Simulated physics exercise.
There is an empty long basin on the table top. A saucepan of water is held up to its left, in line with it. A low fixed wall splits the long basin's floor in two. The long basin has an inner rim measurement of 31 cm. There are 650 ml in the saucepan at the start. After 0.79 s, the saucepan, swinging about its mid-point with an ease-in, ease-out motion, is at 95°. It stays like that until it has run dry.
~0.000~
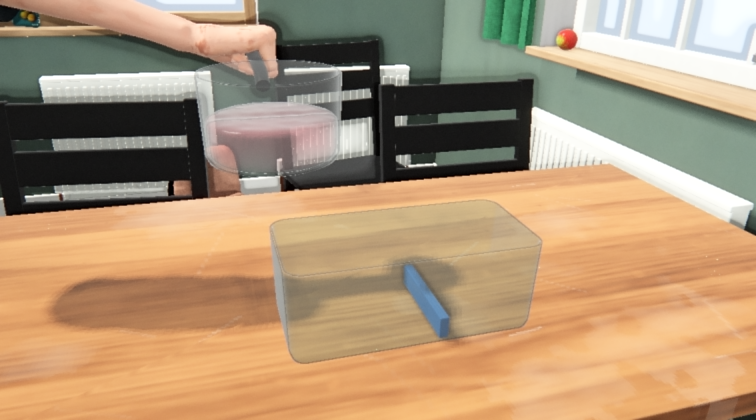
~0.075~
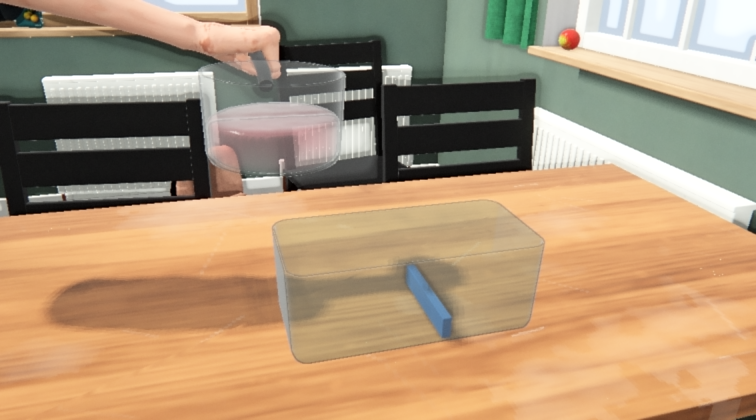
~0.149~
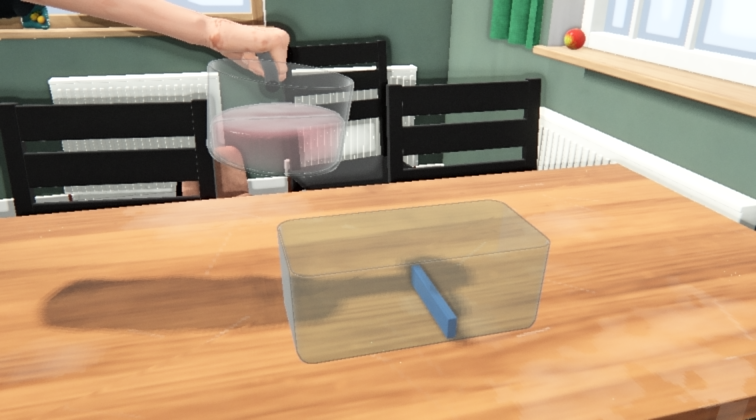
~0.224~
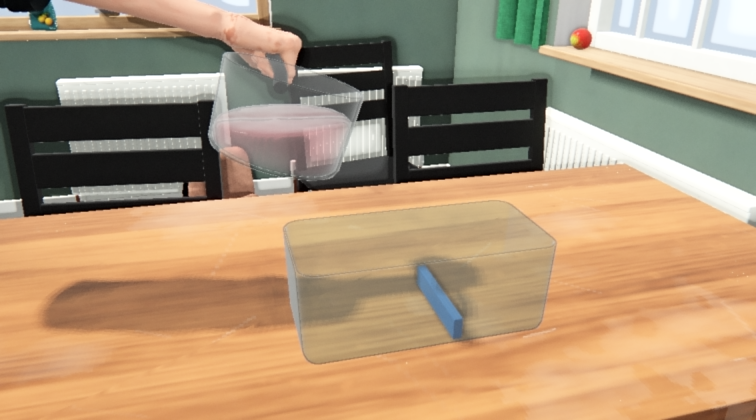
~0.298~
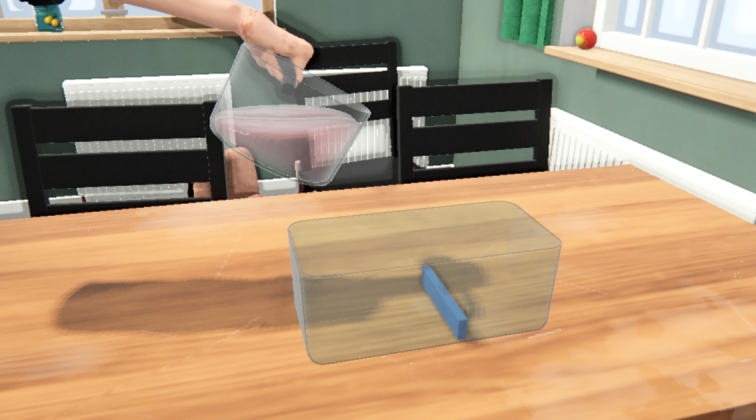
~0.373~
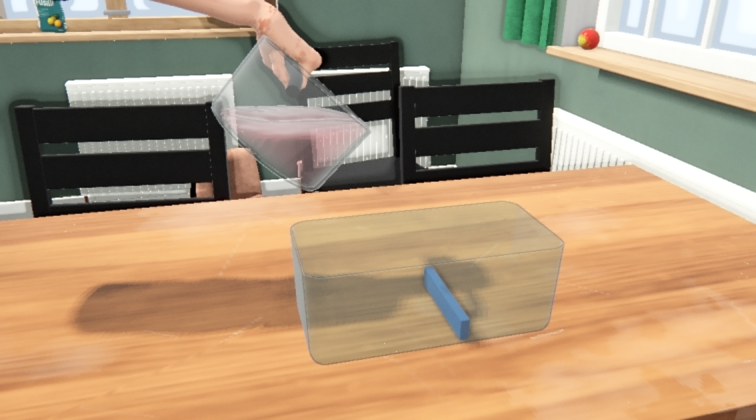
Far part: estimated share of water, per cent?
11 per cent.
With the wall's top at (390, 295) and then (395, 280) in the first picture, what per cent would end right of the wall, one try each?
Respectively close to 40 and 20 %.
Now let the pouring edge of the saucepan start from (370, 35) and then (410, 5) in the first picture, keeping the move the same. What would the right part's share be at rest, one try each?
Try 1: Approx. 25 %; try 2: Approx. 75 %.
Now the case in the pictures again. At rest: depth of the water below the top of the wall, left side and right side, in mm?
Left about 6 mm, while the right is about 24 mm.
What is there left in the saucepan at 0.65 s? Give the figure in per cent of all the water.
I'd estimate some 48 % remains.
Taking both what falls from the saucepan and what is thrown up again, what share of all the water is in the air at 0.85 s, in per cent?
It comes to some 16 percent of the total.
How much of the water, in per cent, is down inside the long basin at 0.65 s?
16 %, roughly.
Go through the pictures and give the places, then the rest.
The first picture shows tilt 0°; pouring edge (338, 72); surface from (204, 119) to (334, 112); the long basin's rim runs from (276, 248) to (517, 221); the wall's top is at (425, 290).
The second picture shows tilt 2°; pouring edge (342, 74); surface from (206, 120) to (337, 113).
The third picture shows tilt 8°; pouring edge (350, 82); surface from (211, 120) to (342, 115).
The fourth picture shows tilt 18°; pouring edge (360, 95); surface from (213, 120) to (349, 116).
The fifth picture shows tilt 30°; pouring edge (366, 111); surface from (214, 116) to (357, 118).
The sixth picture shows tilt 43°; pouring edge (367, 129); surface from (220, 112) to (365, 119).
Then, 0.65 s in, the tilt is 88° and 48 per cent is still to pour, 16 is left of the wall and 0 right of it.
Then, 0.85 s in, the tilt is 95° and 19 per cent is still to pour, 62 is left of the wall and 4 right of it.
Then, 1.06 s in, the tilt is 95° and 6 per cent is still to pour, 78 is left of the wall and 9 right of it.
Then, 1.29 s in, the tilt is 95° and 2 per cent is still to pour, 85 is left of the wall and 10 right of it.
Finally, 88 per cent lies left of the wall, 11 right of it and 1 outside.
